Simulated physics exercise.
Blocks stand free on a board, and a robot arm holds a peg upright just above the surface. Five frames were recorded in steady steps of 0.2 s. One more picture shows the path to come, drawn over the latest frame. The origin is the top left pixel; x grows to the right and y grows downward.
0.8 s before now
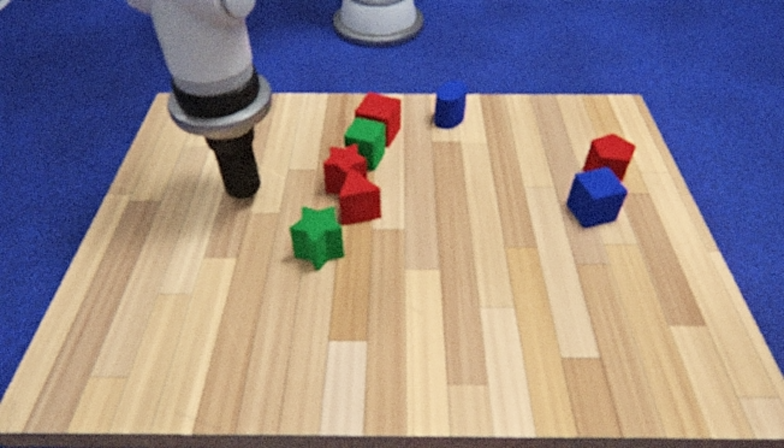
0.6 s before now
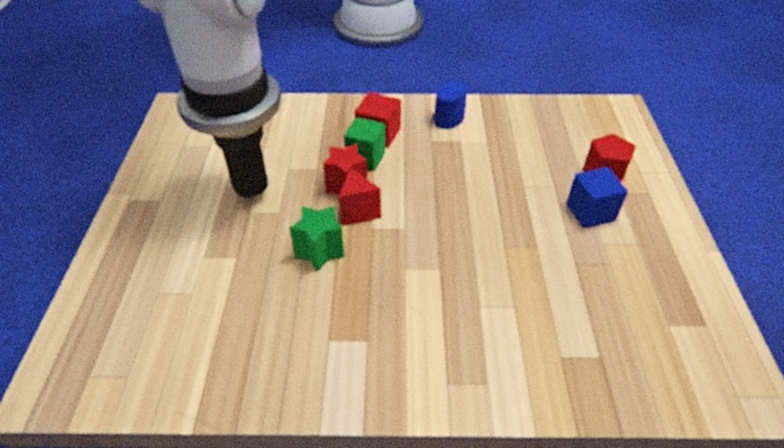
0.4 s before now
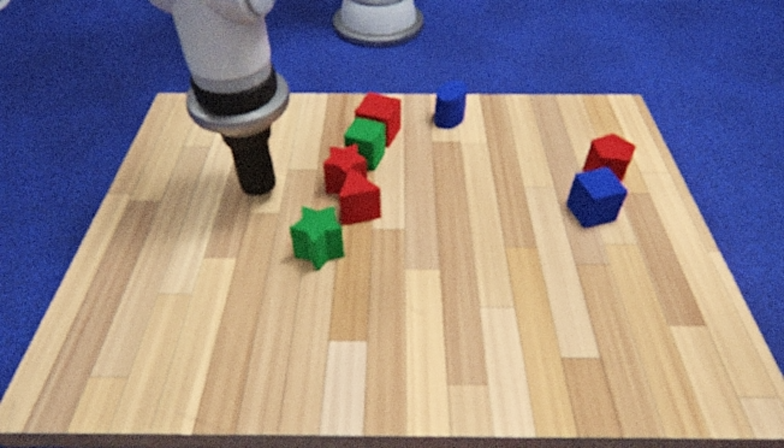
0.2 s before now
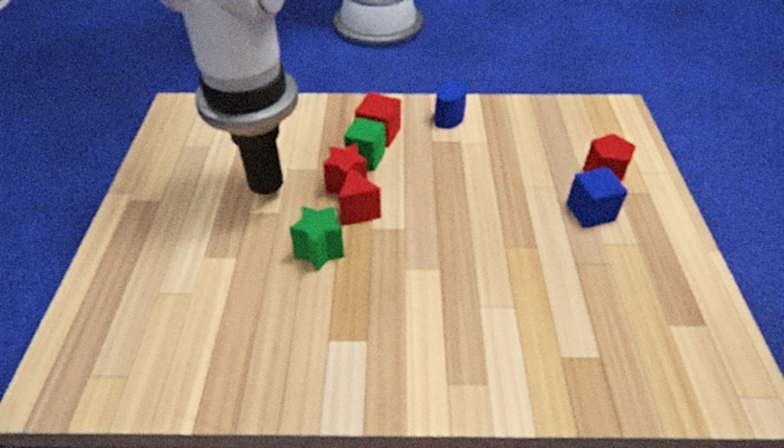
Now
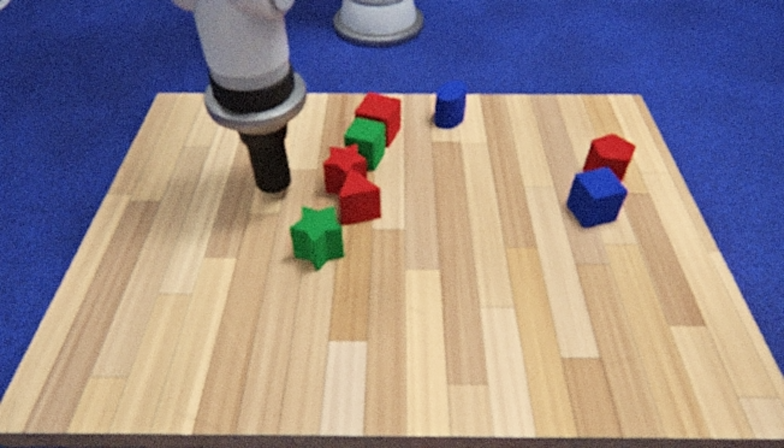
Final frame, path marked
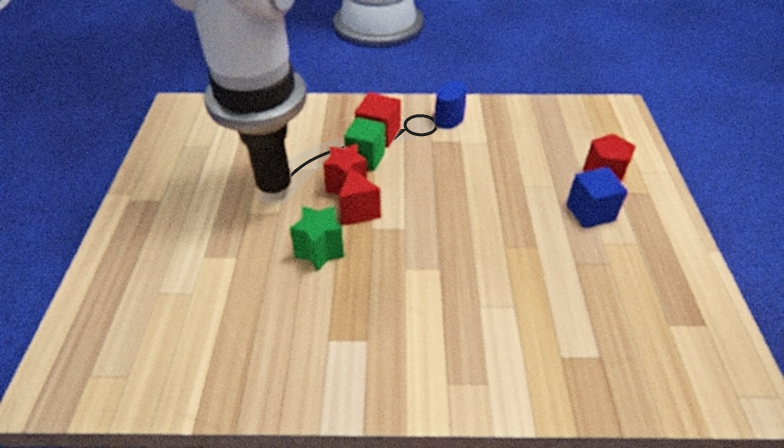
On a wooden board, a robot arm moving its upright black peg slowly right toward red and green blocks, which stay still.
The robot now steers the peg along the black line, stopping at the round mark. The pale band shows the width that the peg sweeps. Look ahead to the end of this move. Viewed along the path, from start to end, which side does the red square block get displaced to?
Off to the right side.
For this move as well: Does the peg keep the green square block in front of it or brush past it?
Left aside or behind.
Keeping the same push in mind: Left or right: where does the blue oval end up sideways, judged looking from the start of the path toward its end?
Slides right.
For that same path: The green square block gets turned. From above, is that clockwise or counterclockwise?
Clockwise from above.
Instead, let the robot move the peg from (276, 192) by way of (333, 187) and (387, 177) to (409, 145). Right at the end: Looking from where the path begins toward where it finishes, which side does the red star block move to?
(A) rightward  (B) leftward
Letter A.
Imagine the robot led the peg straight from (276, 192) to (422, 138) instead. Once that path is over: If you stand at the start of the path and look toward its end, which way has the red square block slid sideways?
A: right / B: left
My pick is B.
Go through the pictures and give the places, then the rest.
The first picture shows peg tip (244, 188); block tops, red star block (344, 156); green square block (364, 129); red square block (378, 105); blue oval (452, 90).
The second picture shows peg (251, 186); blocks unchanged.
The third picture shows peg (259, 185); blocks unchanged.
The fourth picture shows peg (266, 184); blocks unchanged.
The fifth picture shows peg (274, 183); red star block (344, 156); green square block (364, 129); red square block (378, 105); blue oval (452, 90).
Path on the board, from (276, 192) through (316, 158) and (369, 140) to (421, 125).
What follows on the original path. One third of the way, peg (315, 149); nothing pushed yet.
Two thirds of the way, peg (369, 131); green square block (381, 129), turned 45° clockwise; red square block (403, 98).
At the end, peg (421, 116); red star block in place; green square block (381, 129), turned 45° clockwise; red square block (451, 81), turned 10° anticlockwise; blue oval (486, 86), turned 25° clockwise.
